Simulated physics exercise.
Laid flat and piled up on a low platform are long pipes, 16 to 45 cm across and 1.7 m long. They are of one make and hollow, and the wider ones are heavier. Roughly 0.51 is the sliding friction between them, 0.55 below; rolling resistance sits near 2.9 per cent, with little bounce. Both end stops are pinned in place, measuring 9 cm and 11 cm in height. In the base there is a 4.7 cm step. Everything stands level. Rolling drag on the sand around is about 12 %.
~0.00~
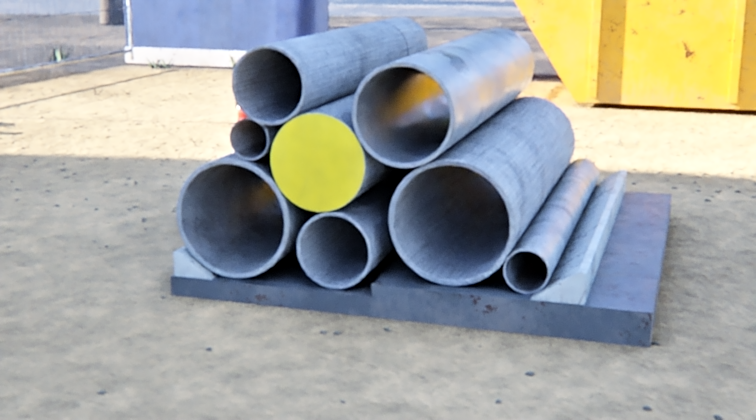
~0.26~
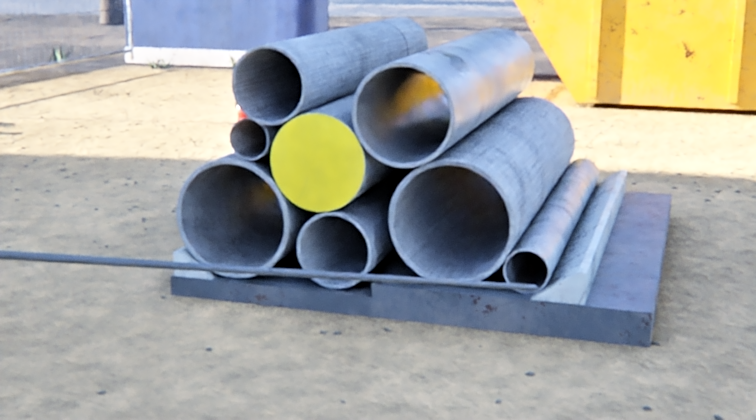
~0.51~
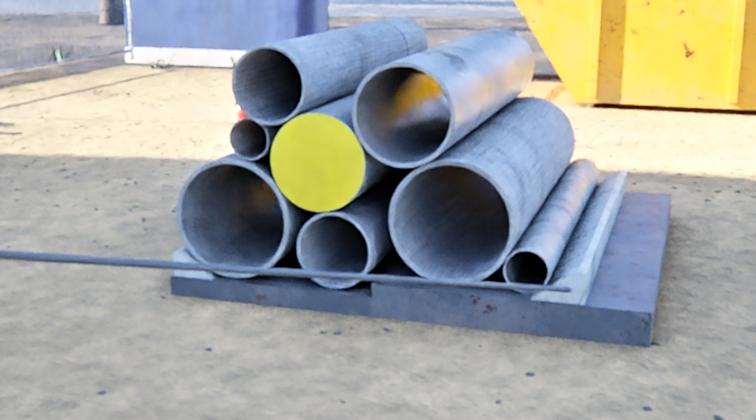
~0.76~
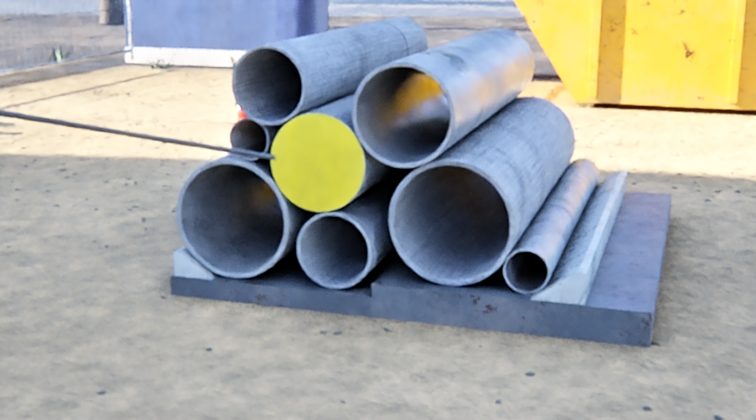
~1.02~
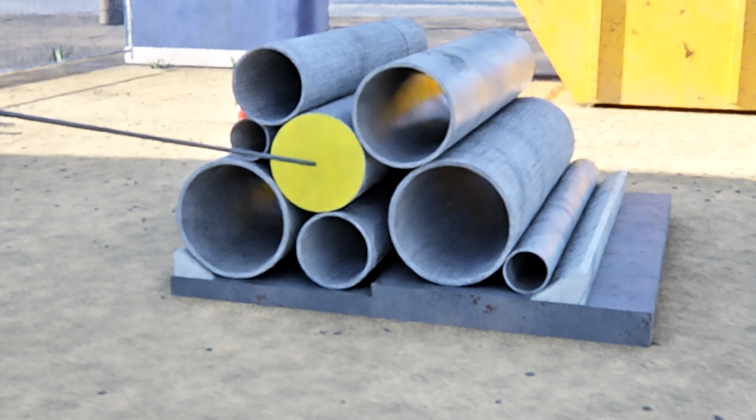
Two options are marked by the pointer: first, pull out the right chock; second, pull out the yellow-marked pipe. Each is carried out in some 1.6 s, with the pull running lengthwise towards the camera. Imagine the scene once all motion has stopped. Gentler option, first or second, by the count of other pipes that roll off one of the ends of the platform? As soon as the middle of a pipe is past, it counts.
First.
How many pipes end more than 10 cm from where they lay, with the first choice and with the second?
The first choice gives 0 and the second gives 3.
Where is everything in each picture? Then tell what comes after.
In the first picture, 8 pipes, 4 on the base, highest (268, 86); yellow (317, 163); left chock (9 cm) (177, 252); right chock (11 cm) (581, 273).
Nothing has moved, the pointer shows the first choice, the right chock at (581, 273), in the second picture.
Nothing has moved, the pointer shows the first choice, the right chock at (581, 273), in the third picture.
Nothing has moved, the pointer shows the second choice, yellow at (317, 163), in the fourth picture.
Nothing has moved, the pointer shows the second choice, yellow at (317, 163), in the fifth picture.
First choice, 1.86 s in, 0 now displaced over 10 cm; not one off the ends of the platform.
First choice, at rest by 2.1 s, 0 moved over 10 cm; not one off the ends of the platform; top of the pile 94 cm high, from 94 cm.
Second choice, 2.20 s in, 3 now displaced over 10 cm; not one off the ends of the platform; the one last seen at (249, 139) 16 cm left.
Second choice, at rest by 3.9 s, 3 moved over 10 cm; 1 off the left end of the platform; the one last seen at (249, 139) 97 cm left and 52 cm down; top of the pile 79 cm high, from 94 cm.
